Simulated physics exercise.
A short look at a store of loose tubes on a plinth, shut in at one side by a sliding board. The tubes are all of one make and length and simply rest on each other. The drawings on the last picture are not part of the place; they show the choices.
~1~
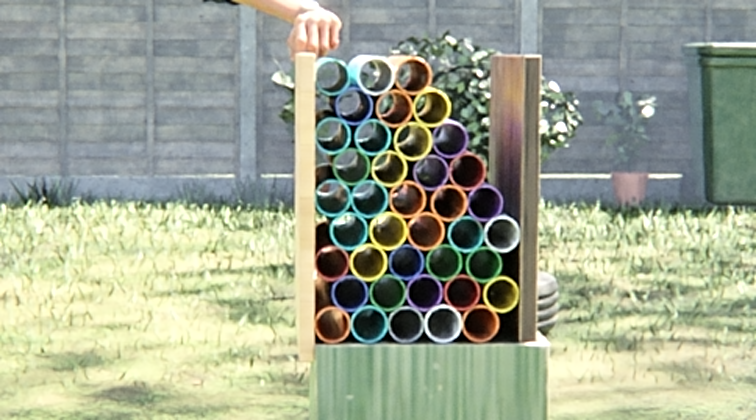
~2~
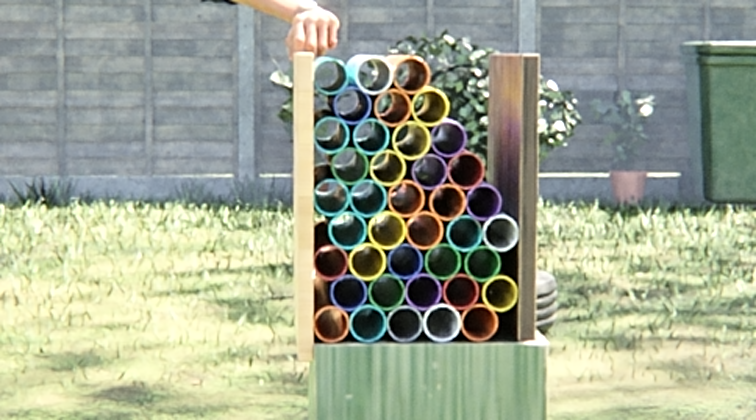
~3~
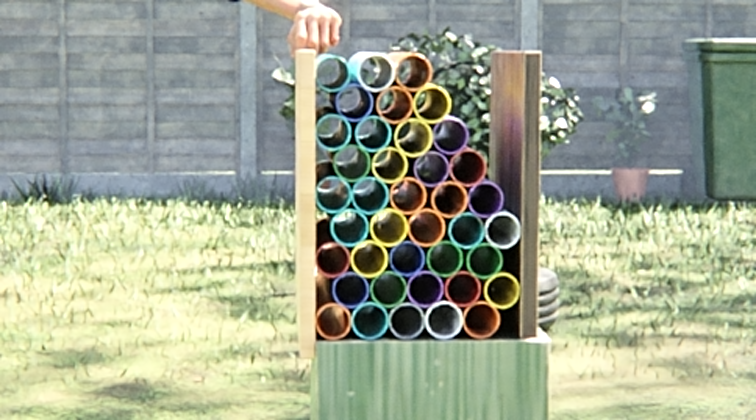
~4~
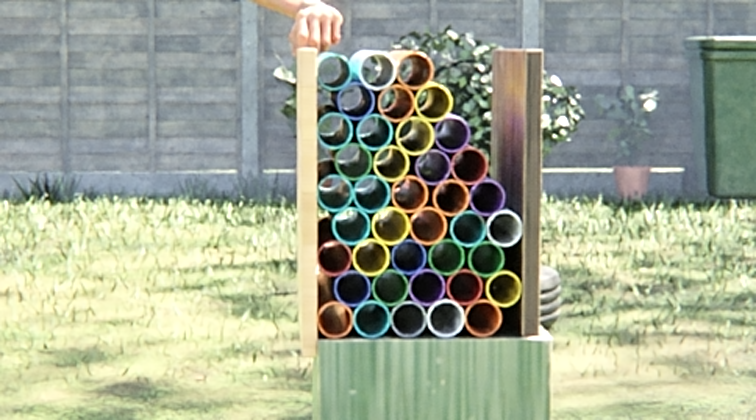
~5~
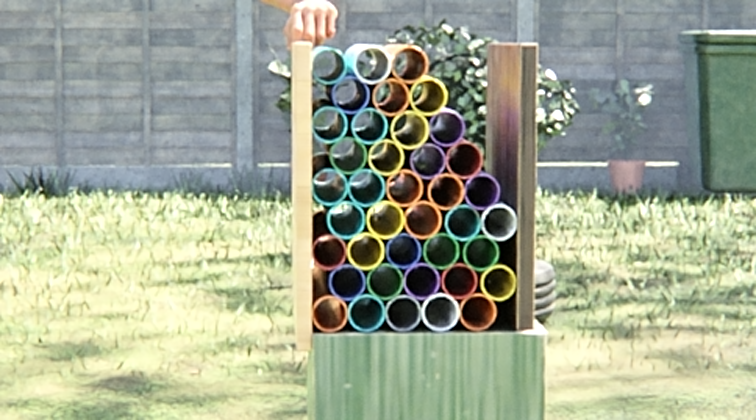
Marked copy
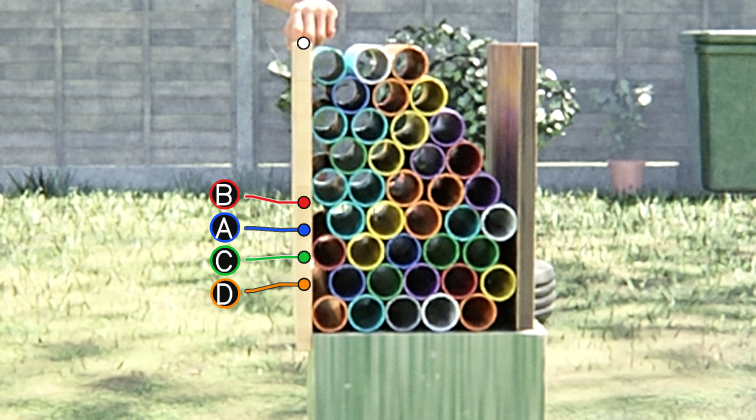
Colourful hollow tubes, ringed in orange, turquoise, yellow, purple, green, blue and white, lie stacked end-on above a green plinth on a sunlit lawn, seen straight on. A pale upright board borders them on the left, a darker one stands at right, and a fence, shrubs and green bin lie behind. A hand rests atop the pale board, the tubes stay in place, and the view shifts very slightly.
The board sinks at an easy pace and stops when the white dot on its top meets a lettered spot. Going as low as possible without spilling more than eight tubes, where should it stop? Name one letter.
Stop at B.
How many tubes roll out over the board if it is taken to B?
At B the number is four.
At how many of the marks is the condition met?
One of them.
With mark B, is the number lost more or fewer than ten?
At B, fewer than ten.
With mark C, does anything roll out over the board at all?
Yes.
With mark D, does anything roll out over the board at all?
Yes.
On the marked copy, A at (304, 230); B at (304, 203); C at (304, 257); D at (304, 284); the white dot at (303, 43).
Following B. Soon after the start, top of the board (312, 111).
Later, top of the board (312, 187).
In the end, top of the board (312, 202), about four out over the board.
As for the rest, A nine out over the board; C nine out over the board; D more than eight out over the board.
